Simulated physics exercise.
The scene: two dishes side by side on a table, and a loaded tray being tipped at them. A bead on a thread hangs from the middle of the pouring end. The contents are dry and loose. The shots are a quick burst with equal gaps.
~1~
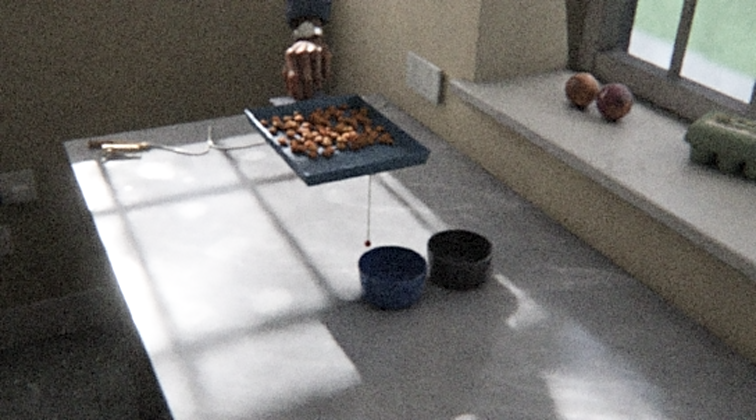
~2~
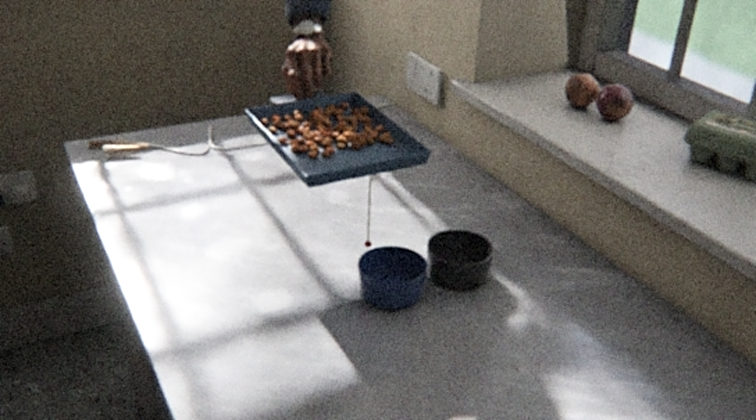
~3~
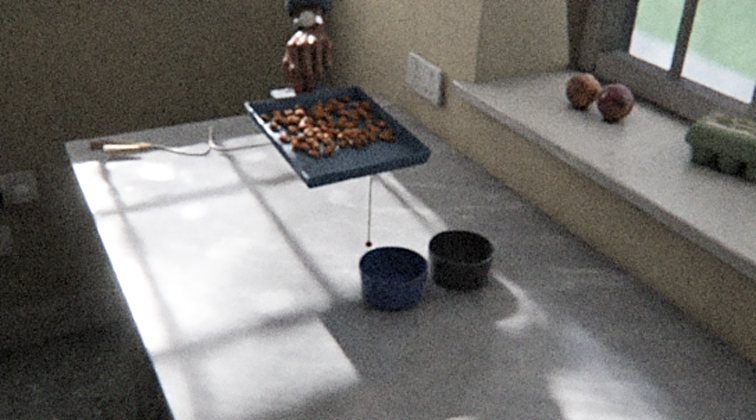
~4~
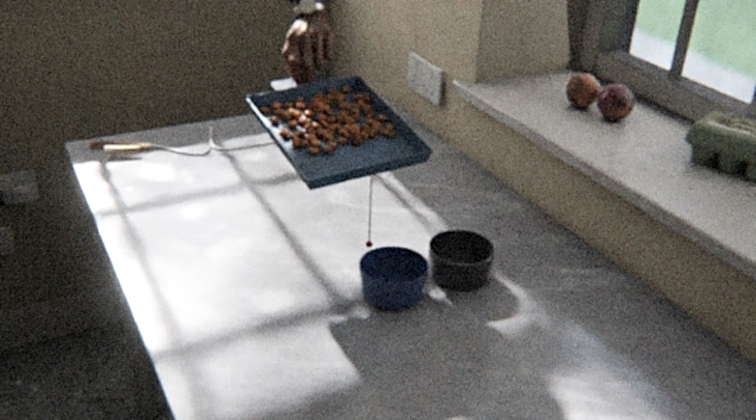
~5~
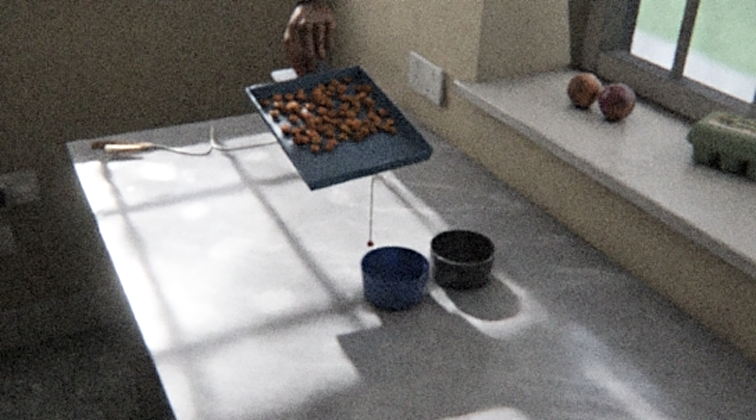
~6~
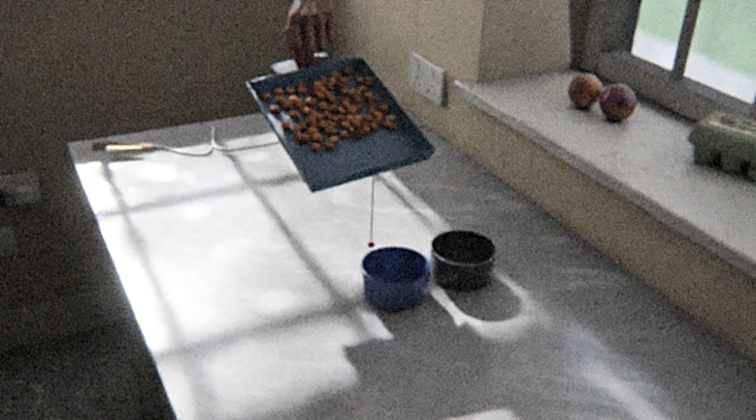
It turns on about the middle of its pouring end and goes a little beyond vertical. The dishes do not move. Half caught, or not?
In the dishes lies only the smaller part of it.
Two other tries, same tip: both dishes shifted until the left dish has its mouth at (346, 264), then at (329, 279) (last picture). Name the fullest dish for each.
One: Left. Two: Left.
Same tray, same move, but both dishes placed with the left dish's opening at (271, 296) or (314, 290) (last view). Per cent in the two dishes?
First some 70, then 70 per cent.
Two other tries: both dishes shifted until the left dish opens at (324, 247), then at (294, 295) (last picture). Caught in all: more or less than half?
First less than half, then most of it.
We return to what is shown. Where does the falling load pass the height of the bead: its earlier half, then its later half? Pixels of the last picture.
At about (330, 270), then at (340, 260).
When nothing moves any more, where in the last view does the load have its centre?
Near (329, 312).
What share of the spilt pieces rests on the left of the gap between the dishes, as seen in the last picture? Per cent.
Near 100 %.
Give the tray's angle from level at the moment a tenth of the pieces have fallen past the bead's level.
Roughly 70°.
Shortly afterwards, tray tipped steeply; all but a few on the tray; only a few in the air.
Next, tray tipped right over; near two thirds on the tray; only a few in the left dish; near a quarter outside both; only a few in the air.
Some moments later, tray tipped past a quarter turn; a little in the left dish; the bulk outside both.
In the end, tray tipped past a quarter turn; a little in the left dish; none at all in the right dish; the bulk outside both.
